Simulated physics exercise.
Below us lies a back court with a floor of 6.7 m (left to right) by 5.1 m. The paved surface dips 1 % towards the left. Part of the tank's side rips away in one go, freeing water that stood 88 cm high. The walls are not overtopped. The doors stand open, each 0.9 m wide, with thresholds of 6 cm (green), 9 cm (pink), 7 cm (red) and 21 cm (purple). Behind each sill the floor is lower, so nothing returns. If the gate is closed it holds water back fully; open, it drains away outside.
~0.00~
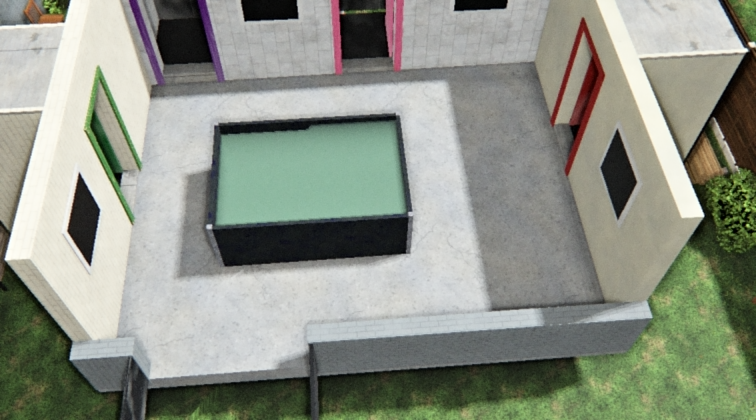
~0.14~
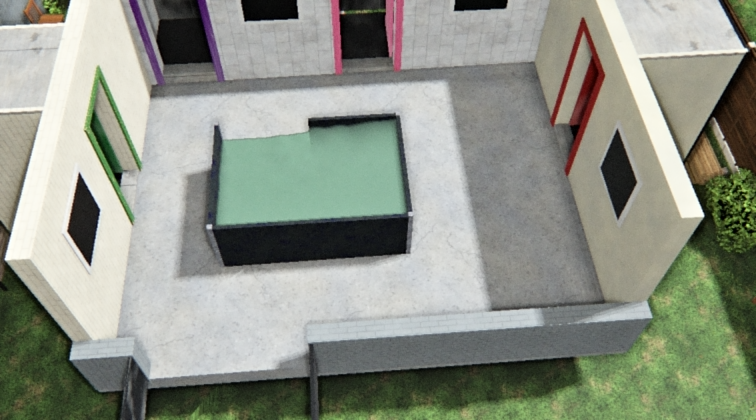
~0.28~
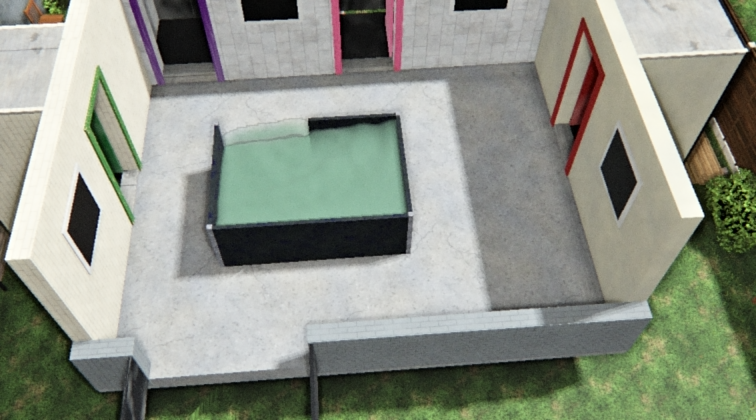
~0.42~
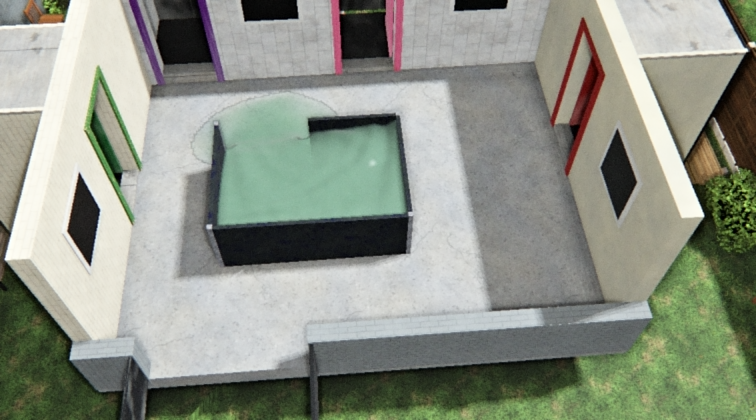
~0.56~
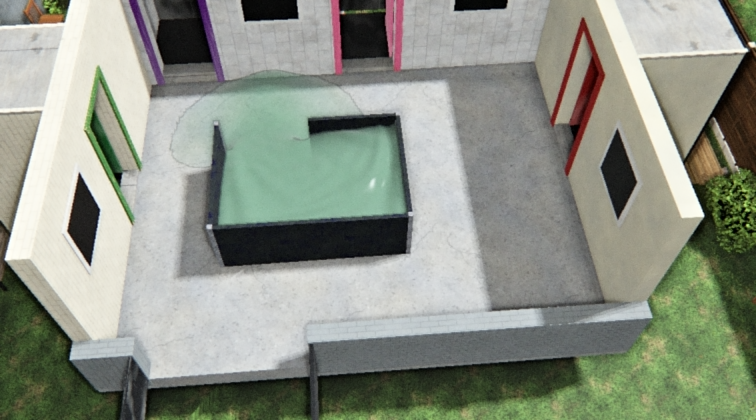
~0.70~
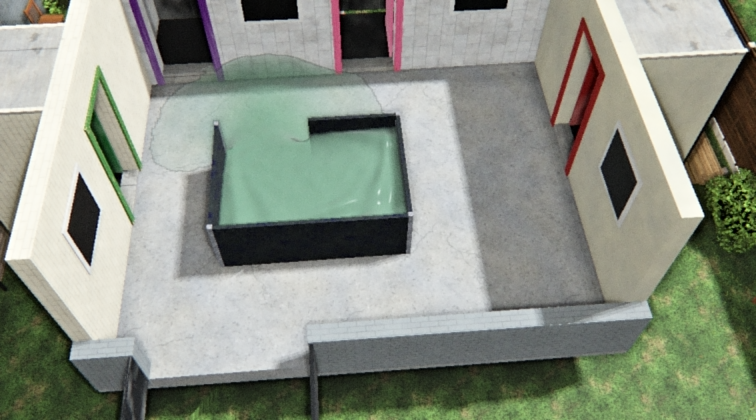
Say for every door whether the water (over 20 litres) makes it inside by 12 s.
Within that time: At the green door it passes the limit; at the pink door it goes over the limit; at the red door it exceeds the limit; at the purple door it goes over the limit.
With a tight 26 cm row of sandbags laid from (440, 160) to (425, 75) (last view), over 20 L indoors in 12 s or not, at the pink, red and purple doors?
Against that limit: Pink over, red not over, purple over.
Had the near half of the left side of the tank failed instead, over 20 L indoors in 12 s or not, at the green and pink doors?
Against that limit: Green over, pink not over.
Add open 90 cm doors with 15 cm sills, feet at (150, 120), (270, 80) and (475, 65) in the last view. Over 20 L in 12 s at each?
In that order: Over, past it, below.
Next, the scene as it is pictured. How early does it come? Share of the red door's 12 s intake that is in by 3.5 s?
About 20 per cent.
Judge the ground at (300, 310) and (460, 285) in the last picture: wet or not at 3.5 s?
In turn: Dry, still dry.
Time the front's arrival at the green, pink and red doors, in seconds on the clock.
Green 2.0 s, pink 0.8 s, red 2.6 s.
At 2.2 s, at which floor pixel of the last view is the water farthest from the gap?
Near (526, 64).
After 1.4 s water covers 25 % of the floor and is deepest (76 cm) near (163, 86); green door not reached, pink door 17 cm at the sill, 8 L in, red door not reached, purple door 39 cm at the sill, 16 L in.
After 2.2 s water covers 40 % of the floor and is deepest (56 cm) near (163, 86); green door 12 cm at the sill, 0 L in, pink door 15 cm at the sill, 25 L in, red door not reached, purple door 46 cm at the sill, 122 L in.
After 3.5 s water covers 70 % of the floor and is deepest (37 cm) near (163, 86); green door 11 cm at the sill, 8 L in, pink door 14 cm at the sill, 44 L in, red door 15 cm at the sill, 13 L in, purple door 34 cm at the sill, 255 L in.
After 7.0 s water covers 95 % of the floor and is deepest (20 cm) near (150, 102); green door 9 cm at the sill, 40 L in, pink door 8 cm at the sill, 54 L in, red door 9 cm at the sill, 50 L in, purple door 18 cm at the sill, 300 L in.
After 12.0 s water covers 95 % of the floor and is deepest (14 cm) near (114, 364); green door 9 cm at the sill, 56 L in, pink door 4 cm at the sill, 54 L in, red door 4 cm at the sill, 58 L in, purple door 9 cm at the sill, 300 L in.
